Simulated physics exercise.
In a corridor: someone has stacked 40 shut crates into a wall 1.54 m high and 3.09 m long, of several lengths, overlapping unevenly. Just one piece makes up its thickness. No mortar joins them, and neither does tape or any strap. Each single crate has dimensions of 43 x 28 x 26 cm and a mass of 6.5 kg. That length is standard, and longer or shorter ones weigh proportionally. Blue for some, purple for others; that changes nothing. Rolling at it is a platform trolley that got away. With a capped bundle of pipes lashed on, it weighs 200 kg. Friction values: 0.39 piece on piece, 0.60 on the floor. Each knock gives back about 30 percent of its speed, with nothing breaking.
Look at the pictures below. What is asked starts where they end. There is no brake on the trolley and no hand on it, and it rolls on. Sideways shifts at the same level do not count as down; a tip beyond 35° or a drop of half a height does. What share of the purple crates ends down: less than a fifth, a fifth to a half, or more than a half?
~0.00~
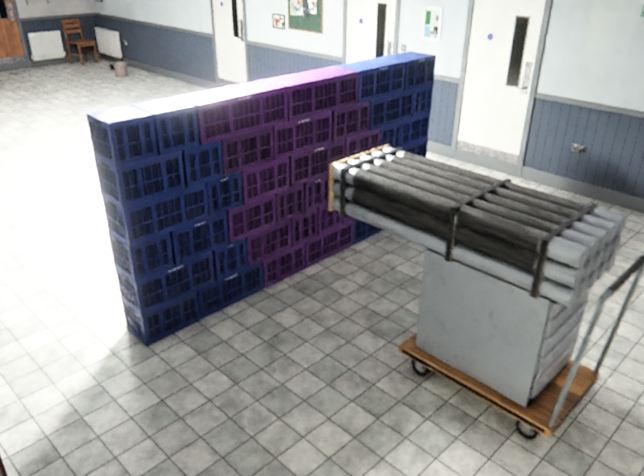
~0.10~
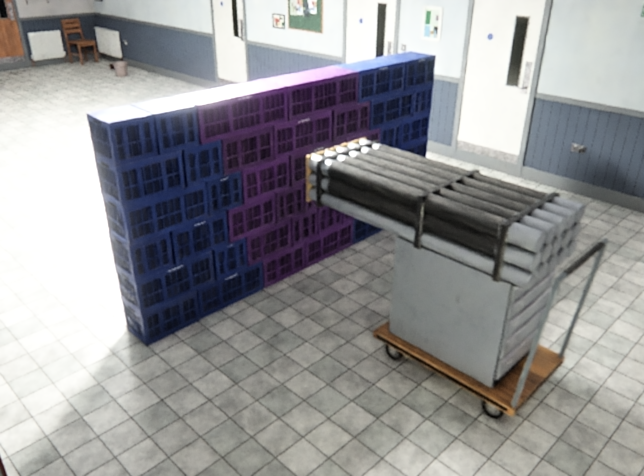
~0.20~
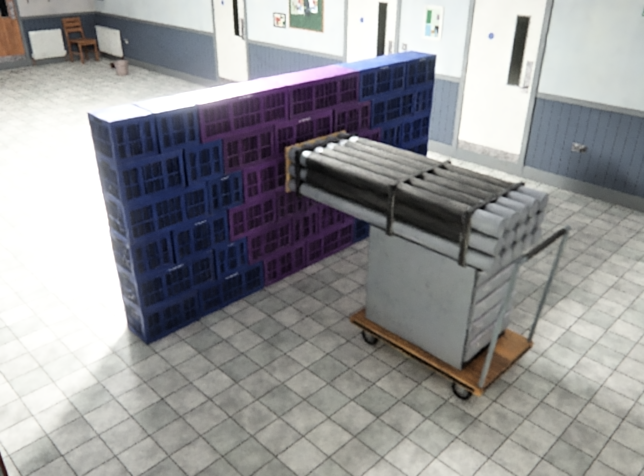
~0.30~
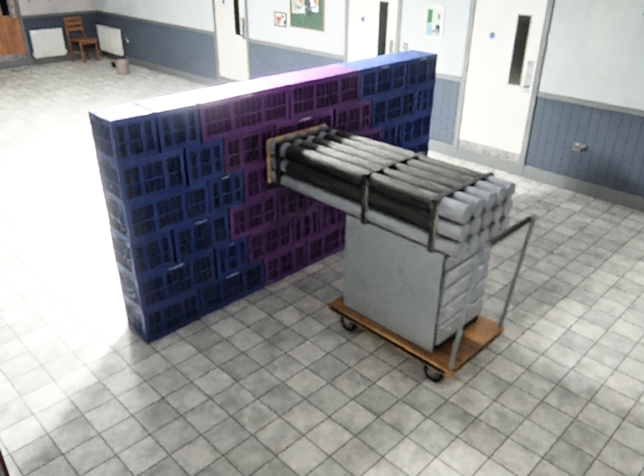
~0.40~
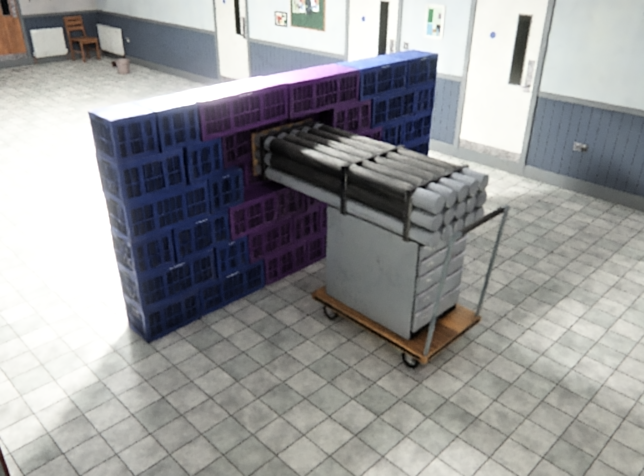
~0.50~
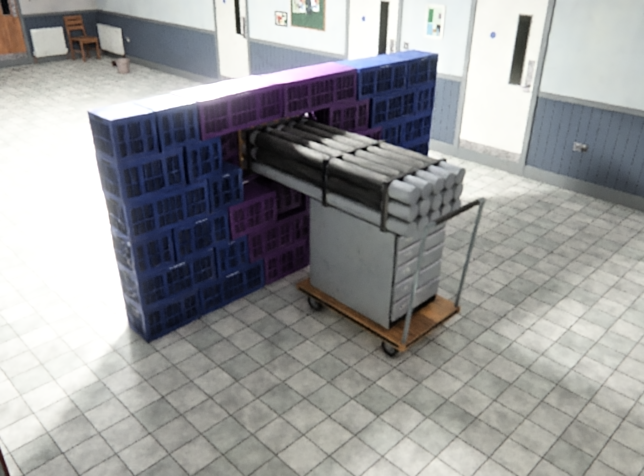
The share is a fifth to a half.
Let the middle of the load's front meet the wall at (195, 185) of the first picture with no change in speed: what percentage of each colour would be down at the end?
The blue ones would be 30 per cent down and the purple ones 10 per cent.
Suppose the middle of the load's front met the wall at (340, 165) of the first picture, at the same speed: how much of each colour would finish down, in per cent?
In that case, blue 0 and purple 20 in a hundred end down.
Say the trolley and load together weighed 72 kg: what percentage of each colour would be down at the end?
Share down - blue: 0; purple: 40 (per cent).
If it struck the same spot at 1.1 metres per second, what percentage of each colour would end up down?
Down at the end: Blue 0 per cent, purple 40 per cent.
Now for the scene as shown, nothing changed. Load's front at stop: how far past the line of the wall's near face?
100 cm beyond.
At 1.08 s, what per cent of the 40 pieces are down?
By then, 10 per cent.
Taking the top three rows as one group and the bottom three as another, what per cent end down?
Top 20 per cent versus bottom 0 per cent.
By 0.78 s, load 72 cm past the wall's line, still rolling; 3 of the 18 purple crates down (3 of 40 in all colours); top purple crate tilted 11°.
By 1.08 s, load 94 cm past the wall's line, still rolling; 5 of the 18 purple crates down (5 of 40 in all colours); top purple crate tilted 10°.
When it is over (2.3 s), load 98 cm past the wall's line, stopped; 5 of the 18 purple crates down (5 of 40 in all colours); top purple crate tilted 10°; top blue crate unmoved. That is 28 per cent. In pixels of the last frame, middles, top purple crate near (291, 86), top blue crate near (412, 69).
